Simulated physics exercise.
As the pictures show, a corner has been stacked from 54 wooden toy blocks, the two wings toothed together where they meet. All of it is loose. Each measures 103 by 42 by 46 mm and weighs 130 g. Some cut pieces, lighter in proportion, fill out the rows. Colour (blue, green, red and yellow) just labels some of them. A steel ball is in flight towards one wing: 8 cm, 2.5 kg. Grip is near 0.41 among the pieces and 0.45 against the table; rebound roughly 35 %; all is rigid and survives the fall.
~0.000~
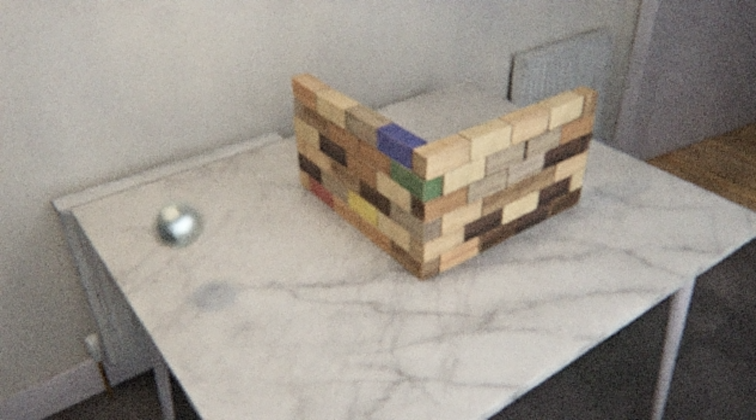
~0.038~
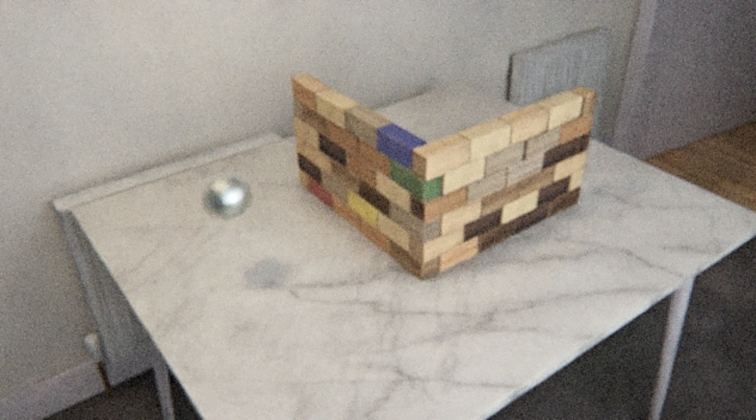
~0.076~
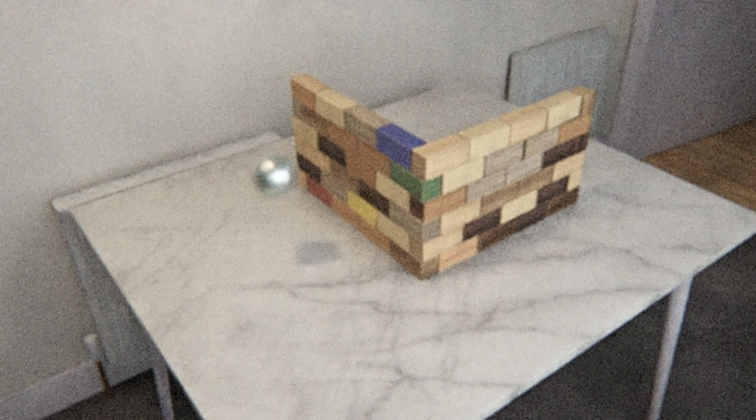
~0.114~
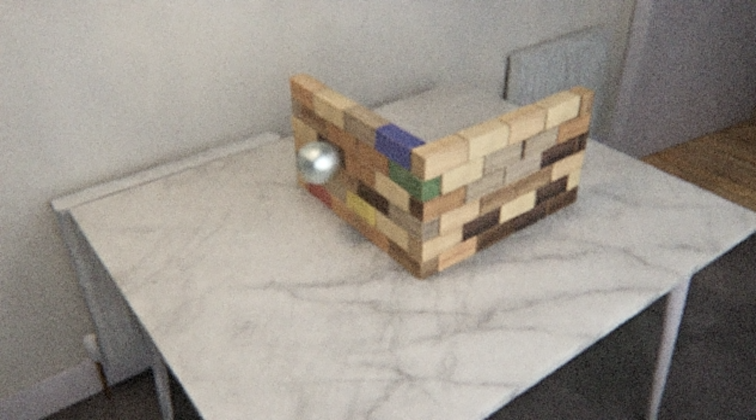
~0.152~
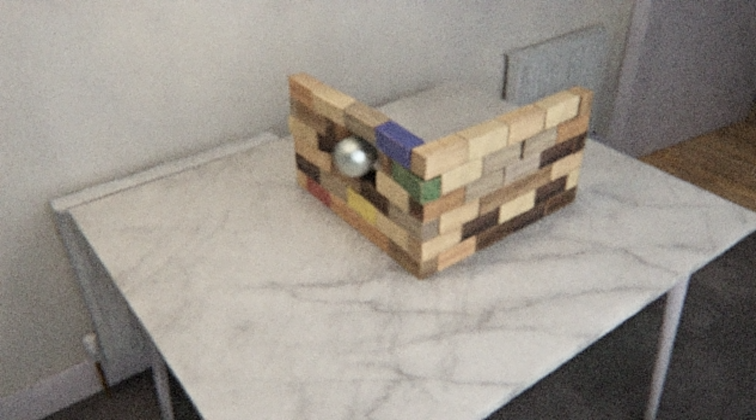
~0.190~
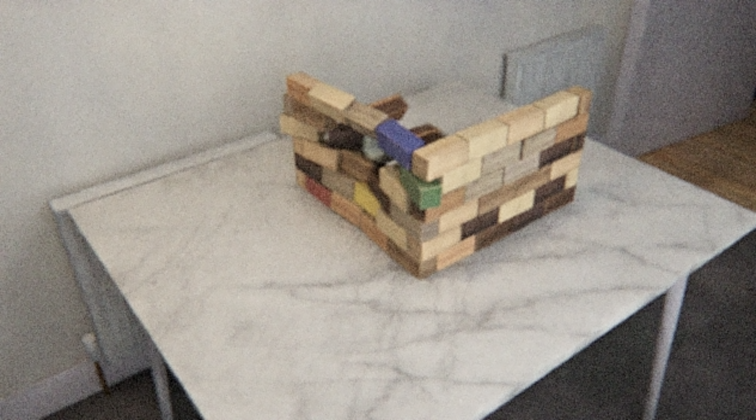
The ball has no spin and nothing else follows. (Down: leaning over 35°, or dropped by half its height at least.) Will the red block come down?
In the end the red block holds its level.
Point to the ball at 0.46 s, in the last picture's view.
At about (536, 128).
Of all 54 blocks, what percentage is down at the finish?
About 30 per cent.
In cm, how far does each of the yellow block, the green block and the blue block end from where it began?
Yellow 10, green 4, blue 32.
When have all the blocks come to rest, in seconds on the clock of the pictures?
Near 2.0 s.
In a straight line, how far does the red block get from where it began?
About 0 cm.
After 0.26 s, ball still moving; 5 of the 54 blocks down; red block unmoved; yellow block 31° from how it stood.
After 0.46 s, ball still moving; 10 of the 54 blocks down; red block unmoved; yellow block on its side.
After 1.00 s, ball still moving; 11 of the 54 blocks down; red block unmoved; yellow block on its side.
After 1.60 s, ball still moving; 17 of the 54 blocks down; red block unmoved; yellow block on its side.
In the end (2.3 s), ball rolling away; 17 of the 54 blocks down; red block unmoved; yellow block on its side; blue block 23 cm lower. From the last view, middles, red block near (325, 189), yellow block near (404, 208).
